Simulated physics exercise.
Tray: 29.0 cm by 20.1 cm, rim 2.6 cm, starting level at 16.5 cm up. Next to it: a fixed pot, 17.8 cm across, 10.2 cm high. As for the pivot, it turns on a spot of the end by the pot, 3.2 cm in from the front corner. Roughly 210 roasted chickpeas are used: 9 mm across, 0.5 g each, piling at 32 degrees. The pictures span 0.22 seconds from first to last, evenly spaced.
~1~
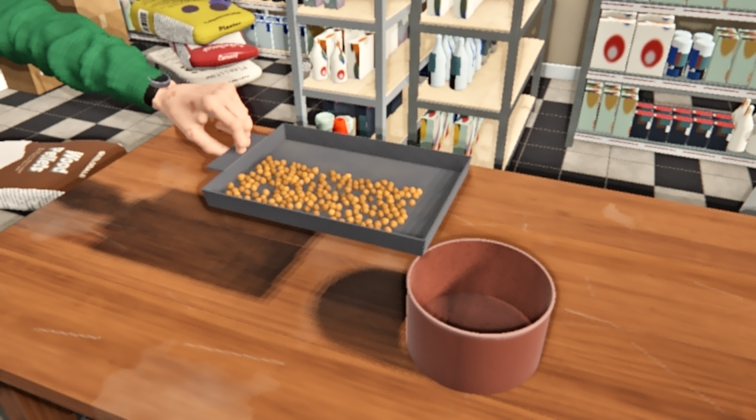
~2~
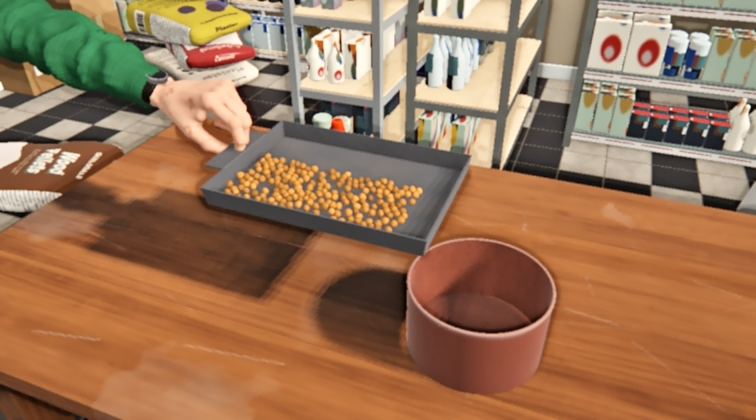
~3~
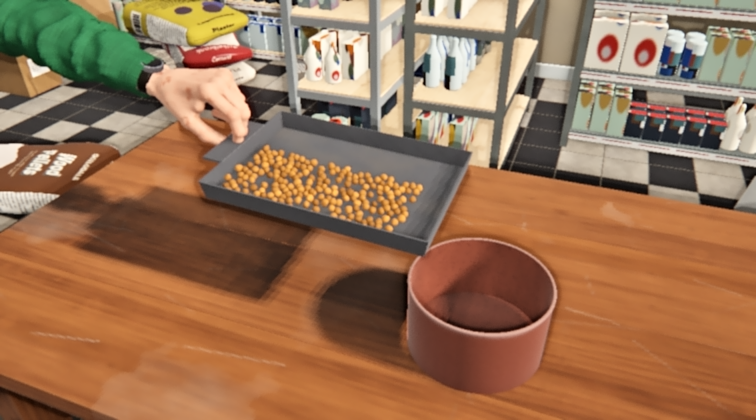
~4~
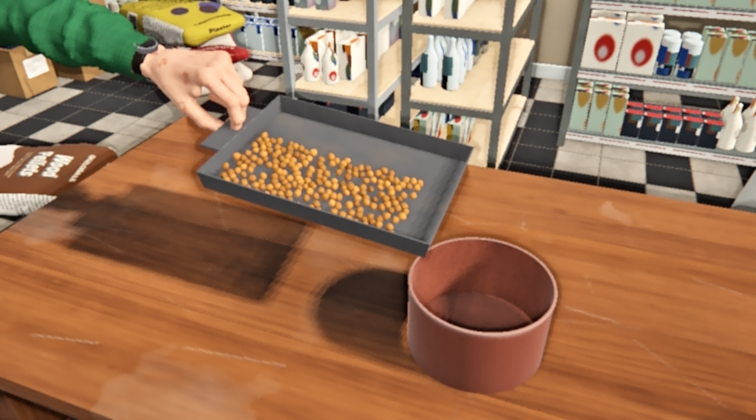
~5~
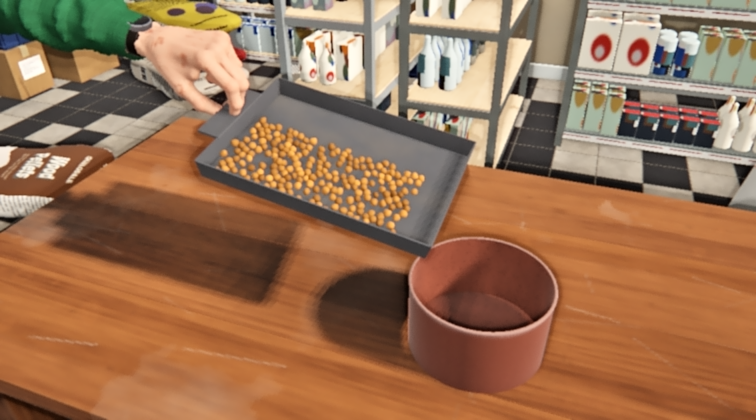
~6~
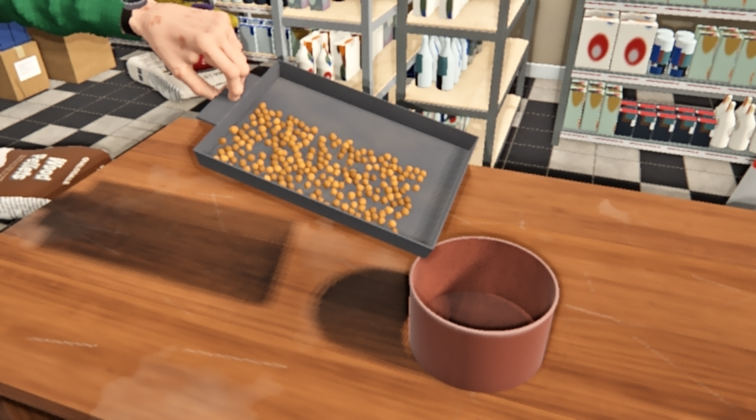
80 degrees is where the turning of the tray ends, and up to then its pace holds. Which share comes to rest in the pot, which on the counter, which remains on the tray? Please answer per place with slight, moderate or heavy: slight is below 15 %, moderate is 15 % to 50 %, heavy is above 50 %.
Per place: Pot moderate, counter moderate, tray moderate.
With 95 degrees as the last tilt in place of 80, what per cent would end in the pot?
In that case some 70 per cent.
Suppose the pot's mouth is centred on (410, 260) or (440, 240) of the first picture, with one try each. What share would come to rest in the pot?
That gives roughly 0 per cent and then 0 per cent.
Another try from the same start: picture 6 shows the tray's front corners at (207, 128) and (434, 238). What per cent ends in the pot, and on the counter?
In the pot: 30 per cent; on the counter: 15 per cent.
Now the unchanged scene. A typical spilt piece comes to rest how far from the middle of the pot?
Close to 16 cm, give or take.
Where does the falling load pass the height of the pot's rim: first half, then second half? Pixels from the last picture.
It passes about (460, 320) first and (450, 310) afterwards.
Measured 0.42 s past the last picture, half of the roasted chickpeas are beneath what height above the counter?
Some 22 cm.
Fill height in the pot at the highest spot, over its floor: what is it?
It reaches roughly 2.0 cm.
Then, 0.25 s after the last picture, tilt 50 degrees; the tray holds 100 %, the pot 0 %.
Then, 0.42 s after the last picture, tilt 70 degrees; the tray holds 100 %, the pot 0 %.
Then, 0.71 s after the last picture, tilt 80 degrees; the tray holds 50 %, the pot 20 %.
In the end, pot 40 %, counter 30 %, tray 30 %.
